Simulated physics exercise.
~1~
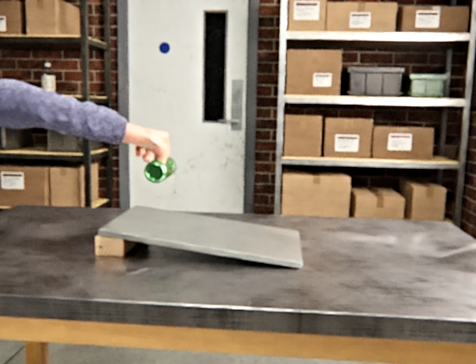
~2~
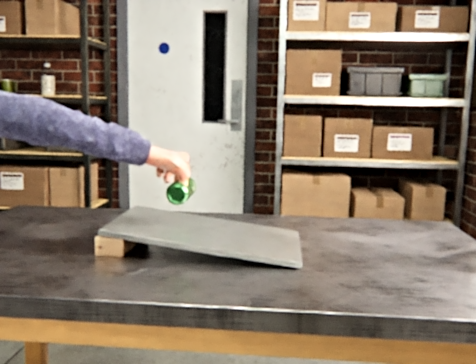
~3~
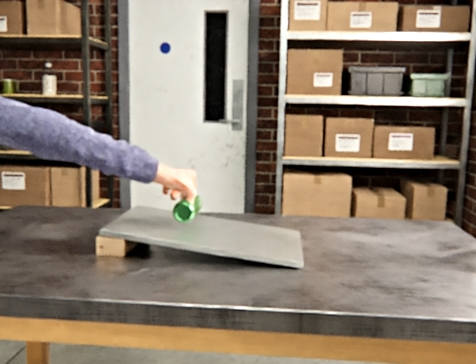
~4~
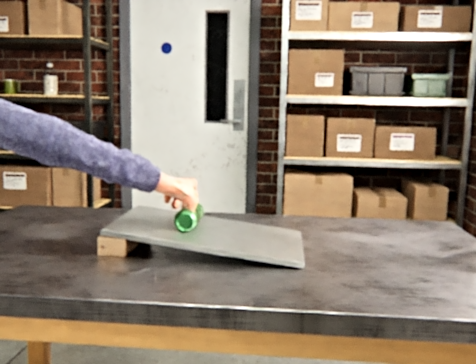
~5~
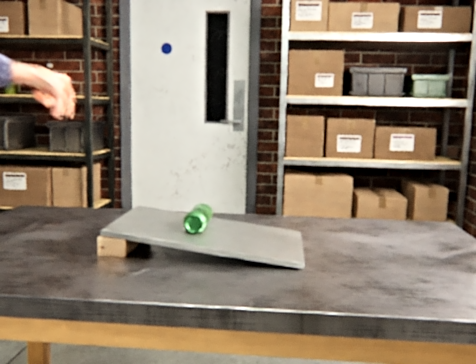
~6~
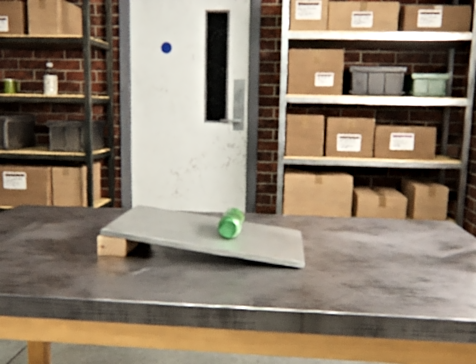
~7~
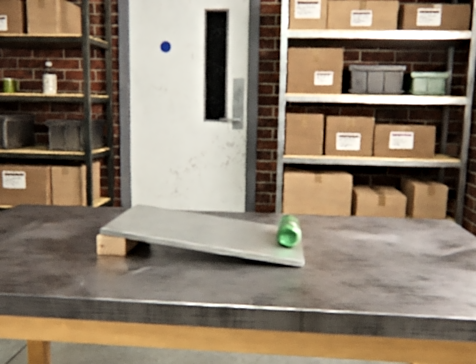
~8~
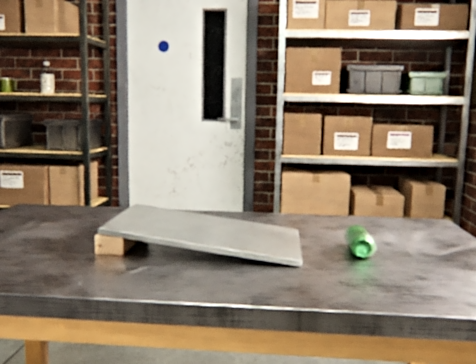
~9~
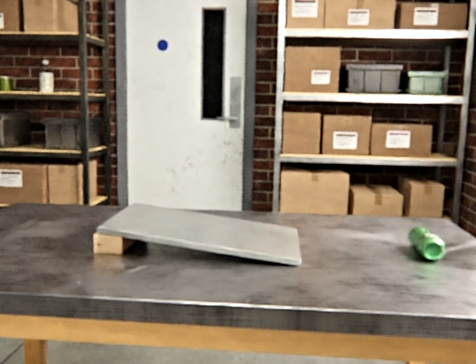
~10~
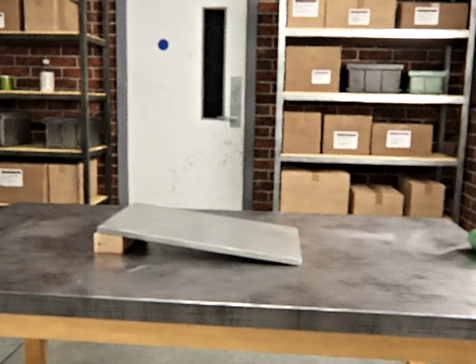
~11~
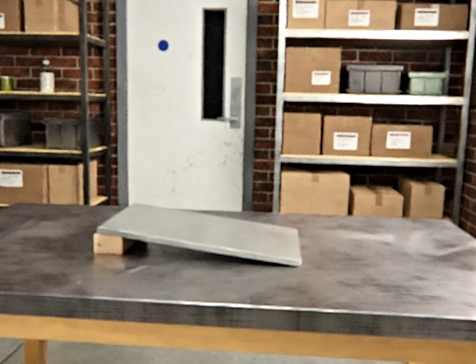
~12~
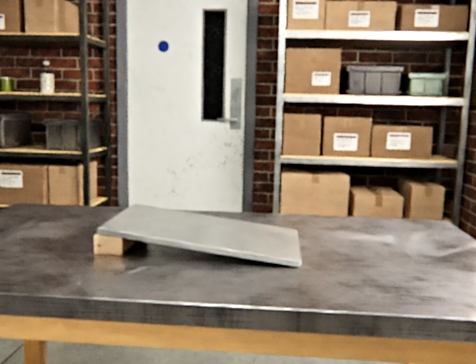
A hand lowered a green can on its side onto a sloping grey board propped on a wooden block, then let go and drew back. The can rolled down the board and across the table to the right until it left view.
